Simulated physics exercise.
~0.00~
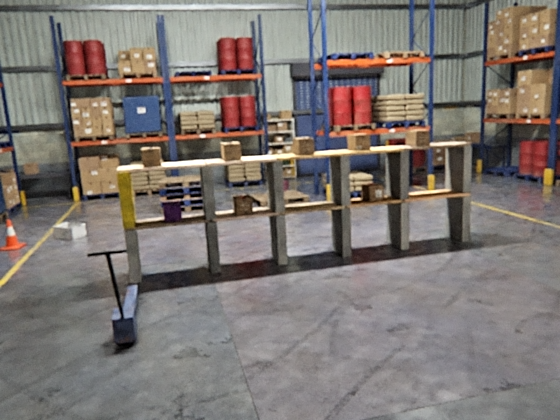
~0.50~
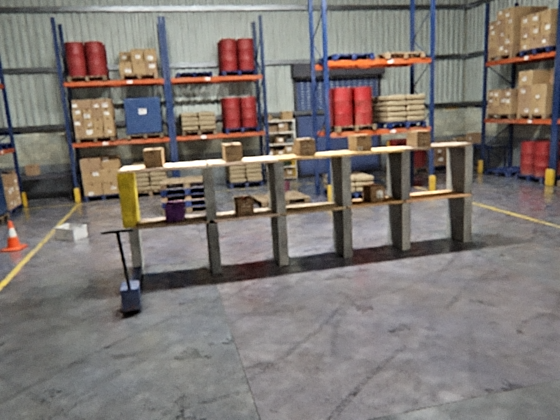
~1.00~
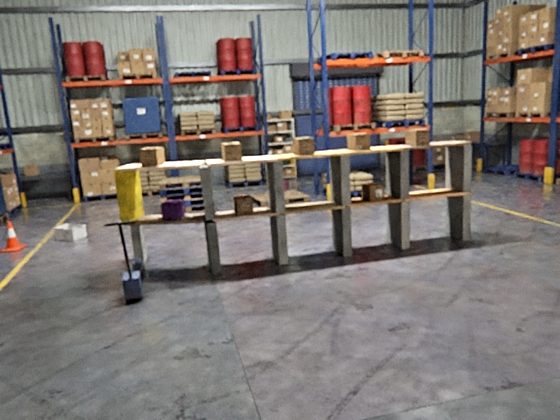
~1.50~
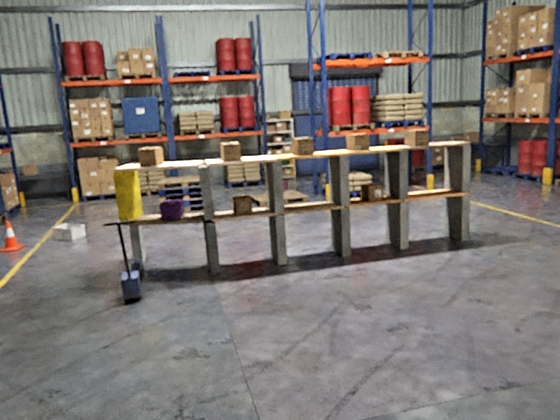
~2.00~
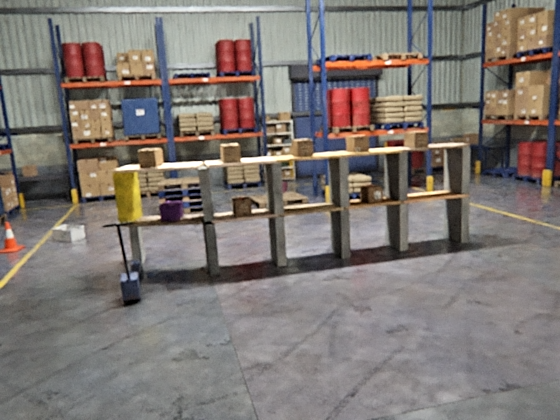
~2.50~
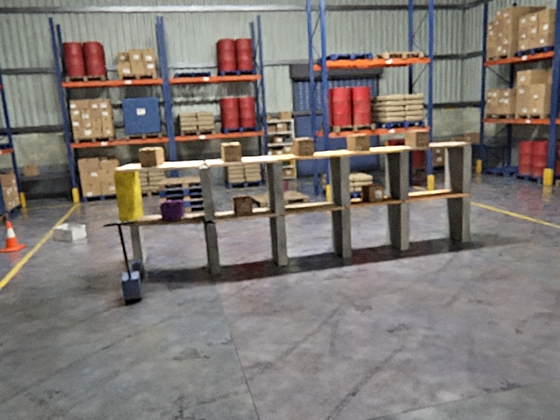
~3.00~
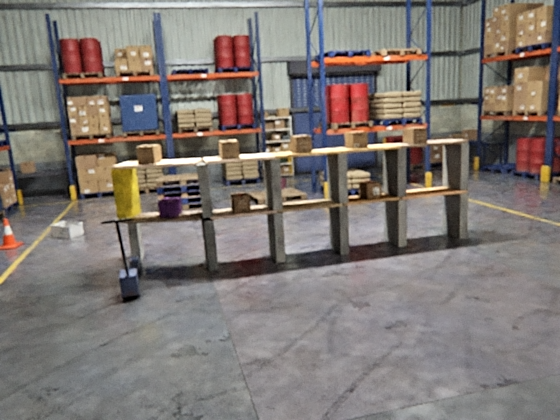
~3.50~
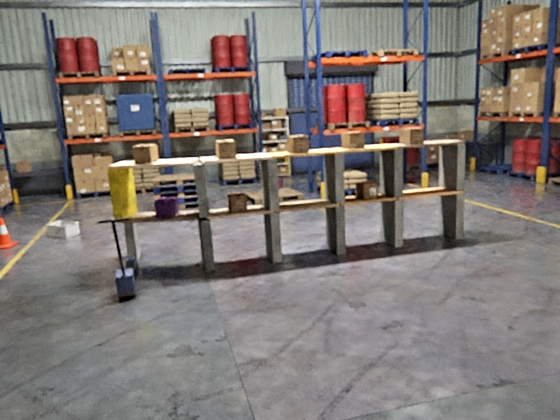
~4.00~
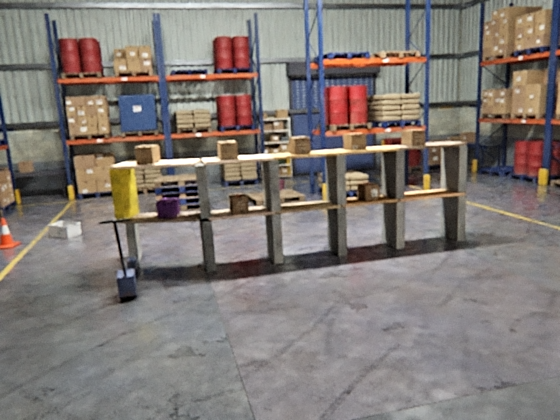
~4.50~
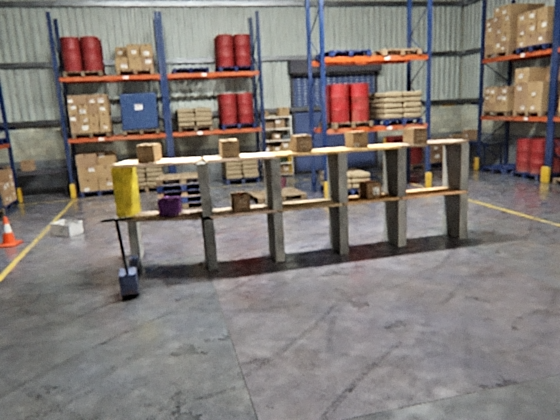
A small jack slides in against the yellow upright of a two-tier shelf, which stays standing.
